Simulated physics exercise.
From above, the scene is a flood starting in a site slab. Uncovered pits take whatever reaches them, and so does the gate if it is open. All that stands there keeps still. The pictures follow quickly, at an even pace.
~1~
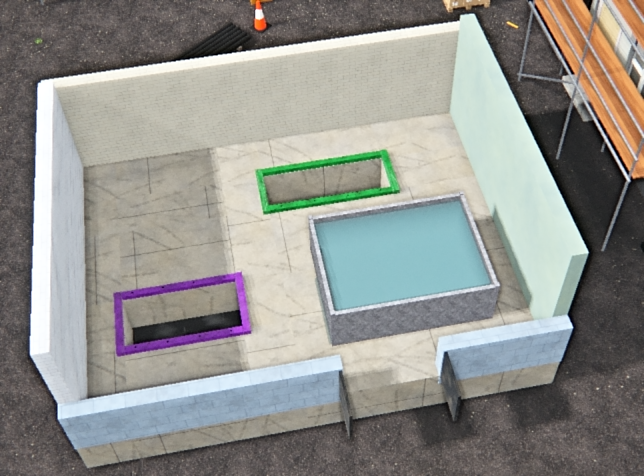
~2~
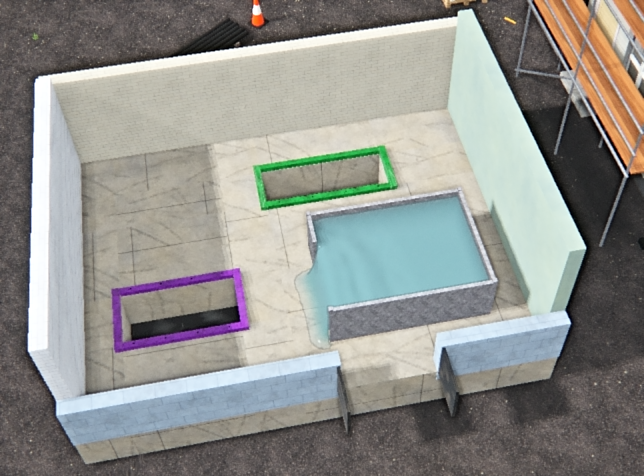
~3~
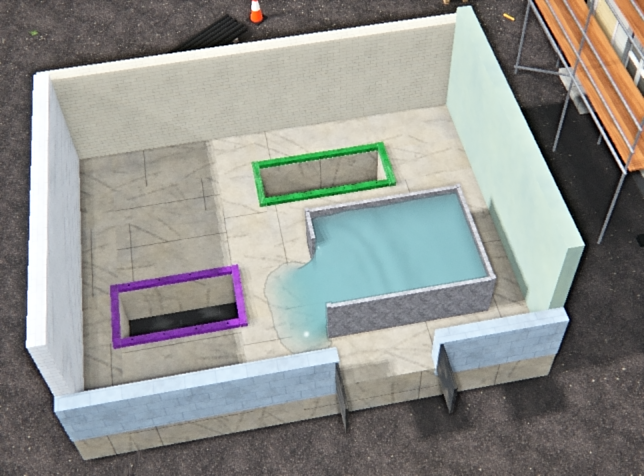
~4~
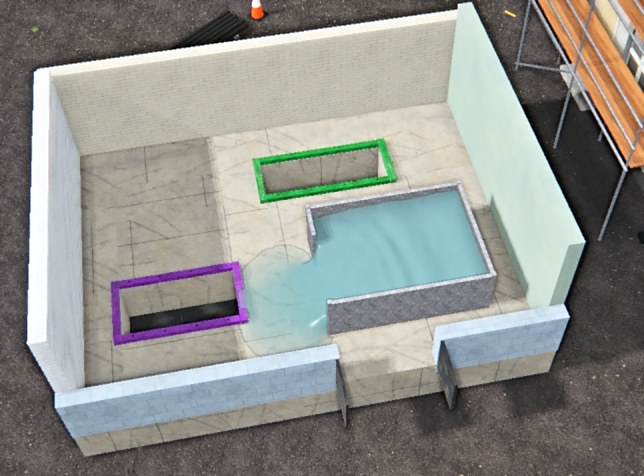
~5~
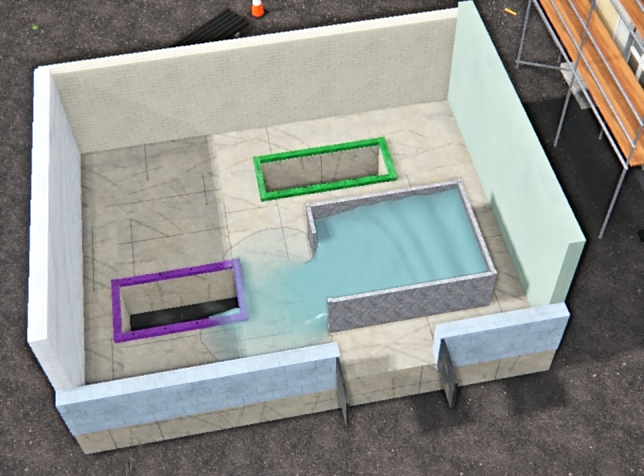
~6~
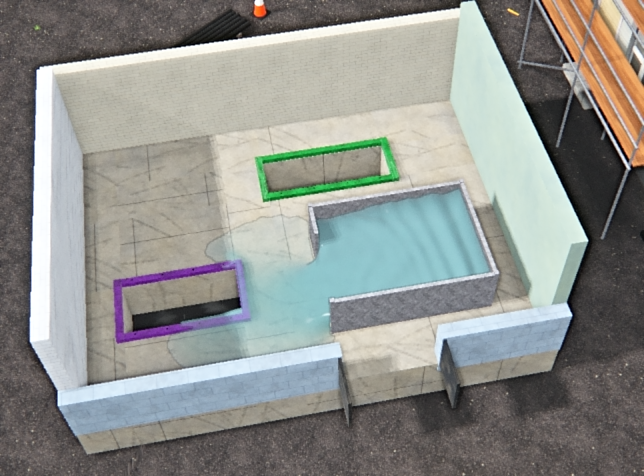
A walled concrete site slab on dark ground is seen from high above, with scaffolding at the upper right and an orange cone beyond the back wall. A purple-framed opening lies at the left, a green-framed one near the centre, and a grey-walled tank of blue-green water at the right. The tank's left side opens and water spreads leftward across the floor, reaching around the purple frame, while the view shifts very slightly.
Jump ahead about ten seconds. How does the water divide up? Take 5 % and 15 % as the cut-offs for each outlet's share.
One by one: Gate: Short of five per cent, purple pit: Beyond fifteen per cent, green pit: Short of five per cent.
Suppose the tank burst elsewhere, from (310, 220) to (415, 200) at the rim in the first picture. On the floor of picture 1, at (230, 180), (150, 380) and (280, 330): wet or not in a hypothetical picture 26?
Result, in sequence: Untouched by the flood; untouched by the flood; untouched by the flood.
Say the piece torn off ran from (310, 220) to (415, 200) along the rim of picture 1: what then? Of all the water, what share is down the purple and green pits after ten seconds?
Roughly, in per cent: Purple 0, green 55.
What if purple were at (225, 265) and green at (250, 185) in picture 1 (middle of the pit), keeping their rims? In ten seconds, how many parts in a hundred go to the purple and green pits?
The purple pit receives 10 per cent and the green pit 6 per cent.
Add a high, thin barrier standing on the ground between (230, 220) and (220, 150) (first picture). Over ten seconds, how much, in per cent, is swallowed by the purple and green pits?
Estimated shares: Purple 40 percent, green 0 percent.
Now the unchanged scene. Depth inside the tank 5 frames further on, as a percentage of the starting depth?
It comes to some 66 percent.
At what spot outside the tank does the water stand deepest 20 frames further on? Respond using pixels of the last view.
Pointing at (113, 156).
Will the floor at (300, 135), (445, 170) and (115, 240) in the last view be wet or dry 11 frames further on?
The readings in sequence are waterless, waterless, watered.
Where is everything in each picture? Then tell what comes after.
In the first frame, the open tank at (400, 254) is whole and still.
In the second frame, the front is at (328, 346), out from the gap at (325, 294).
In the third frame, water pours out at (324, 292) and has run to a hidden place.
In the fourth frame, water pours out at (324, 291) and has run to (244, 278).
In the fifth frame, the front is at (208, 341), out from the gap at (325, 289).
In the sixth frame, water pours out at (327, 289) and has run to (177, 351).
A moment on, water covers 30 % of the floor; the gate 0 %, the purple pit 7 %, the green pit 0 %.
Next, water covers 45 % of the floor; the gate 0 %, the purple pit 14 %, the green pit 0 %.
Then, water covers 50 % of the floor; the gate 0 %, the purple pit 22 %, the green pit 0 %.
Later, water covers 70 % of the floor; the gate 0 %, the purple pit 31 %, the green pit 0 %.
In the end, water covers 95 % of the floor; the gate 1 %, the purple pit 34 %, the green pit 0 %.
